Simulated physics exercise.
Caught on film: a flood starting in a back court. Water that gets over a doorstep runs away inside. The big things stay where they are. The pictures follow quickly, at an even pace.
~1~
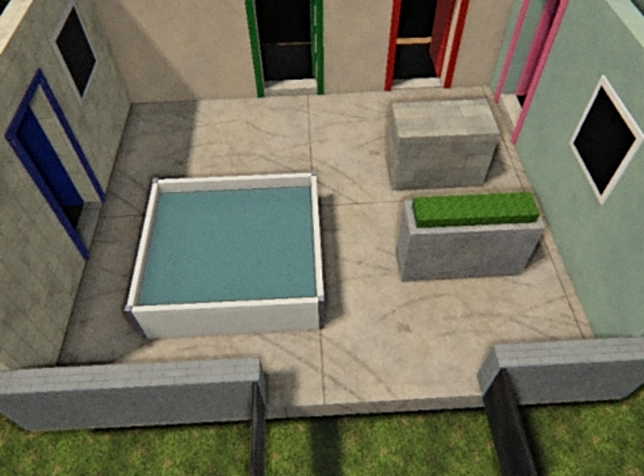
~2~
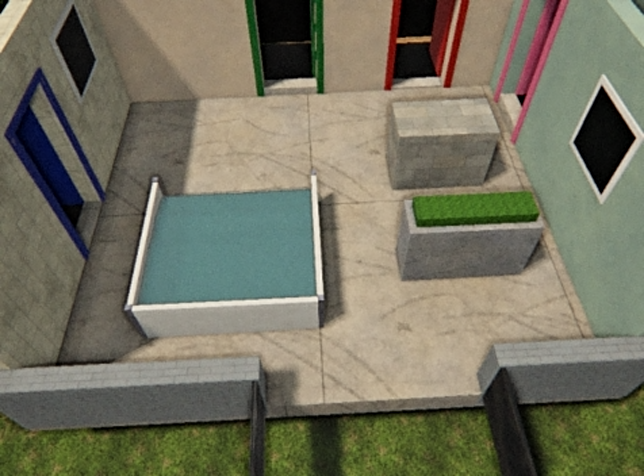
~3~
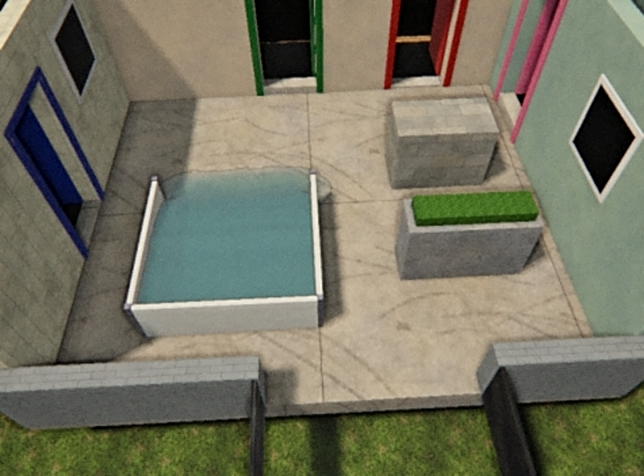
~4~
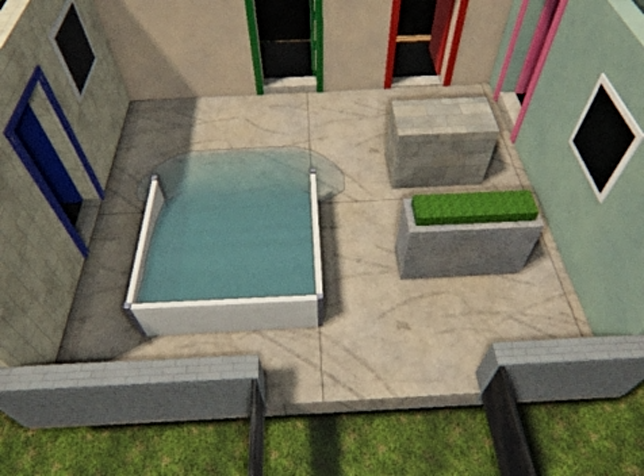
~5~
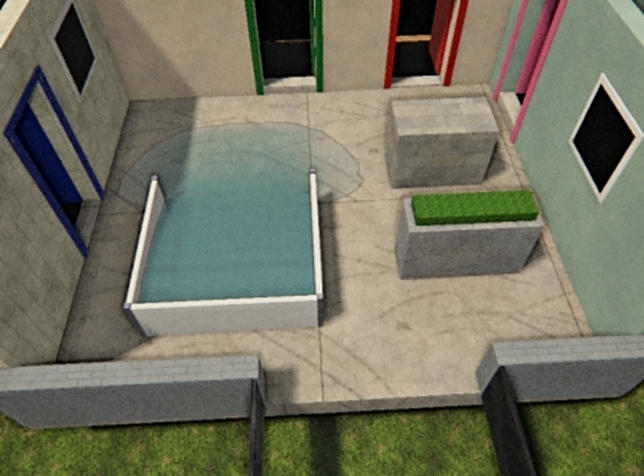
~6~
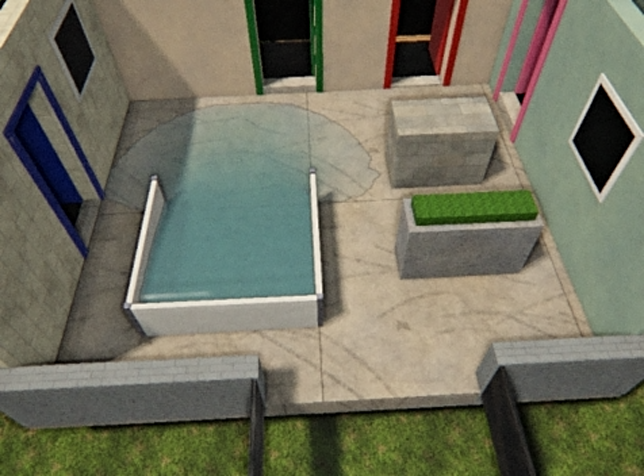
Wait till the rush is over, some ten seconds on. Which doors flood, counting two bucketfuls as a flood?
The red door floods; the green door floods; the pink door holds within the limit; the blue door floods.
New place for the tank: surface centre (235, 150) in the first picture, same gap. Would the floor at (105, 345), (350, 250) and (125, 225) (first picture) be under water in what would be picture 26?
In that order: Awash, clear, awash.
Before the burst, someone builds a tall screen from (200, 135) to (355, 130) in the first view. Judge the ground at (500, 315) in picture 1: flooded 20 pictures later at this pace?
There: Clear.
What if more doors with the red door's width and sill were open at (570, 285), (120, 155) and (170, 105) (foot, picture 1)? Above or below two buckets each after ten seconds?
In that order: Keeps below it, takes more, goes over.
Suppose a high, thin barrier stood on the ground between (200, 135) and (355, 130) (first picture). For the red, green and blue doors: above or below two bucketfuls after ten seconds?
The red one takes more, the green one stays under, the blue one is over.
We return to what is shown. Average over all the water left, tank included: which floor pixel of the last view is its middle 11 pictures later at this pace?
I would point to (237, 168).
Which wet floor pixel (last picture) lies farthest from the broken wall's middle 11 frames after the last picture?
I would point to (458, 88).
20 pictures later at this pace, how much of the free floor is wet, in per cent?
Close to 55 %.
A moment on, water covers 35 % of the floor; the red door not reached, the green door under two buckets in, the pink door not reached, the blue door not reached.
Next, water covers 40 % of the floor; the red door wet at the sill, nothing in, the green door over two buckets in, the pink door not reached, the blue door not reached.
Then, water covers 55 % of the floor; the red door under two buckets in, the green door far over two buckets in, the pink door wet at the sill, nothing in, the blue door wet at the sill, nothing in.
Later, water covers 80 % of the floor; the red door under two buckets in, the green door far over two buckets in, the pink door wet at the sill, nothing in, the blue door over two buckets in.
In the end, water covers 95 % of the floor; the red door over two buckets in, the green door far over two buckets in, the pink door wet at the sill, nothing in, the blue door over two buckets in.
